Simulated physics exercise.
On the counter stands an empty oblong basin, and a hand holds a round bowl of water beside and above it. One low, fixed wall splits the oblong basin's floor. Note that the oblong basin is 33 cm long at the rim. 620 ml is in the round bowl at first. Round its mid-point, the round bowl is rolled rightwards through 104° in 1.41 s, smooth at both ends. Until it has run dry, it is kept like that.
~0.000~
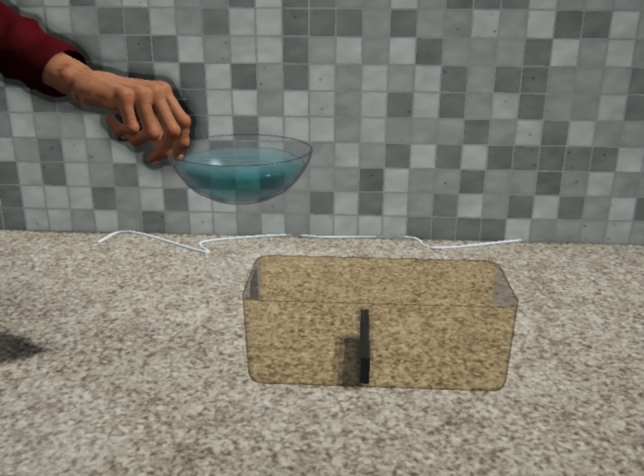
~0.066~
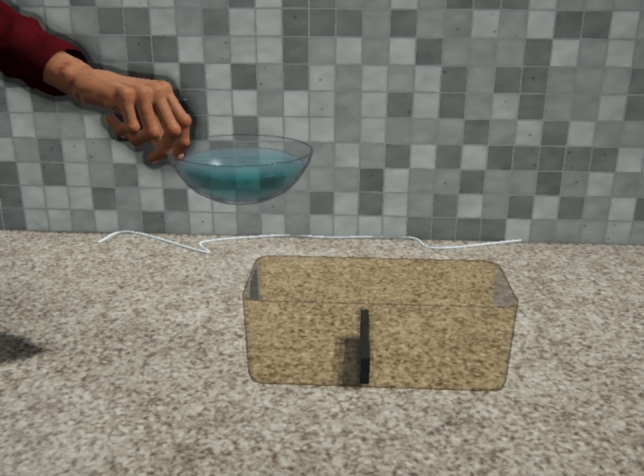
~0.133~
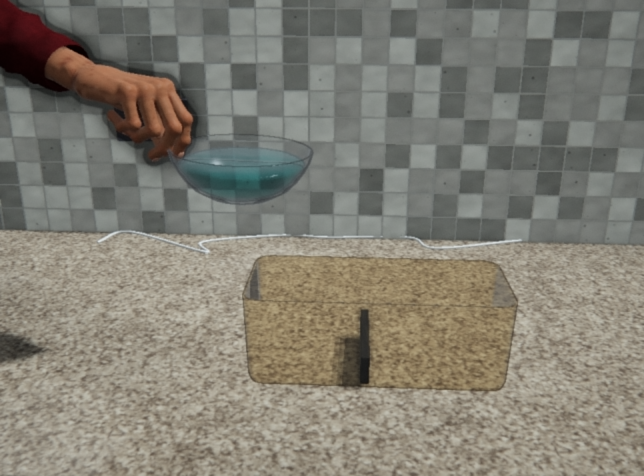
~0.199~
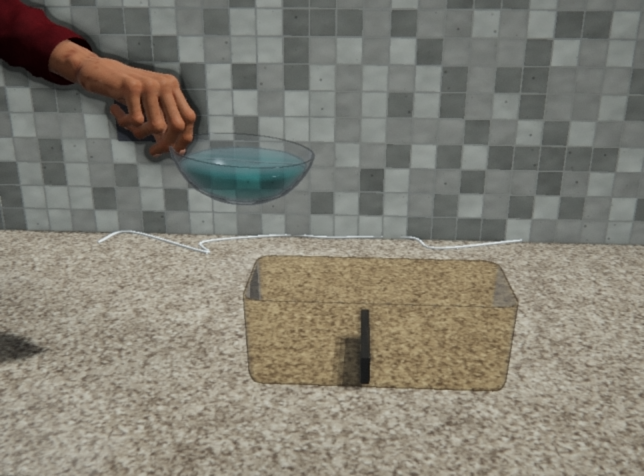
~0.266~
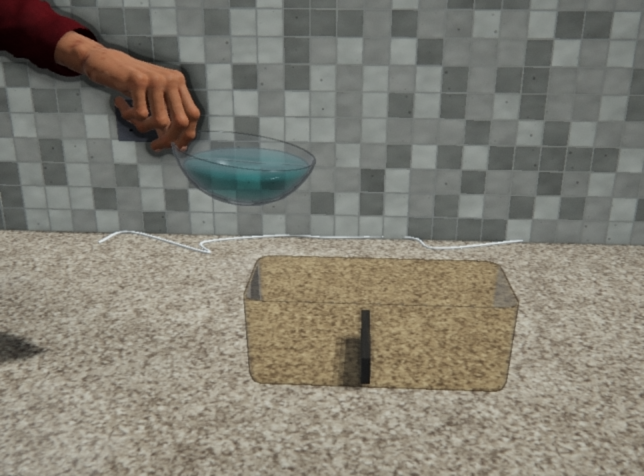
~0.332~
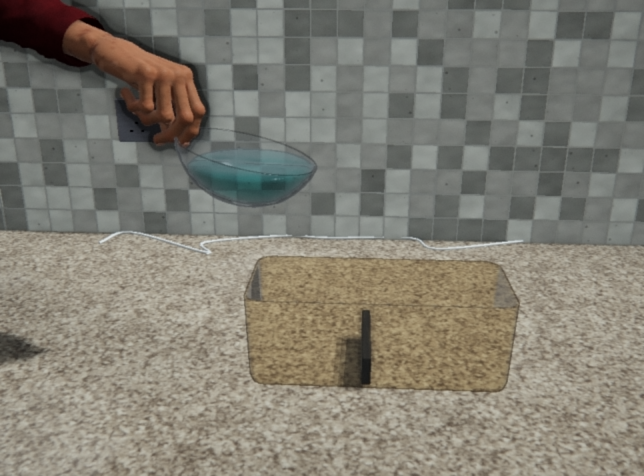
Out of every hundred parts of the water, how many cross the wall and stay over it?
About 39 in every hundred.
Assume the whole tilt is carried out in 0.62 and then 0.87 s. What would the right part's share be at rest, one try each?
25 and 30 %.
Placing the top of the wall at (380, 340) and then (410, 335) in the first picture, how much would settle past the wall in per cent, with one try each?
The first gives near 15 per cent and the second near 10 per cent.
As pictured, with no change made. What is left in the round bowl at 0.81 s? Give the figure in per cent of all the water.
Around 24 in a hundred.
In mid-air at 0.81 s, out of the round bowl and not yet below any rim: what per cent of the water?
About 34 per cent.
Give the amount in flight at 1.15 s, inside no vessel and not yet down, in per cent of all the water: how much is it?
Something like 1 per cent is in the air then.
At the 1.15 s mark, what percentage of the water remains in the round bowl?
0 per cent or thereabouts.
By 0.81 s the tilt is 64° and 25 per cent is still to pour, 20 is left of the wall and 22 right of it.
By 1.15 s the tilt is 96° and 0 per cent is still to pour, 61 is left of the wall and 38 right of it.
By 1.52 s the tilt is 104° and 0 per cent is still to pour, 60 is left of the wall and 39 right of it.
By 1.91 s the tilt is 104° and 0 per cent is still to pour, 60 is left of the wall and 39 right of it.
At rest 60 per cent lies left of the wall, 39 right of it and 1 outside.
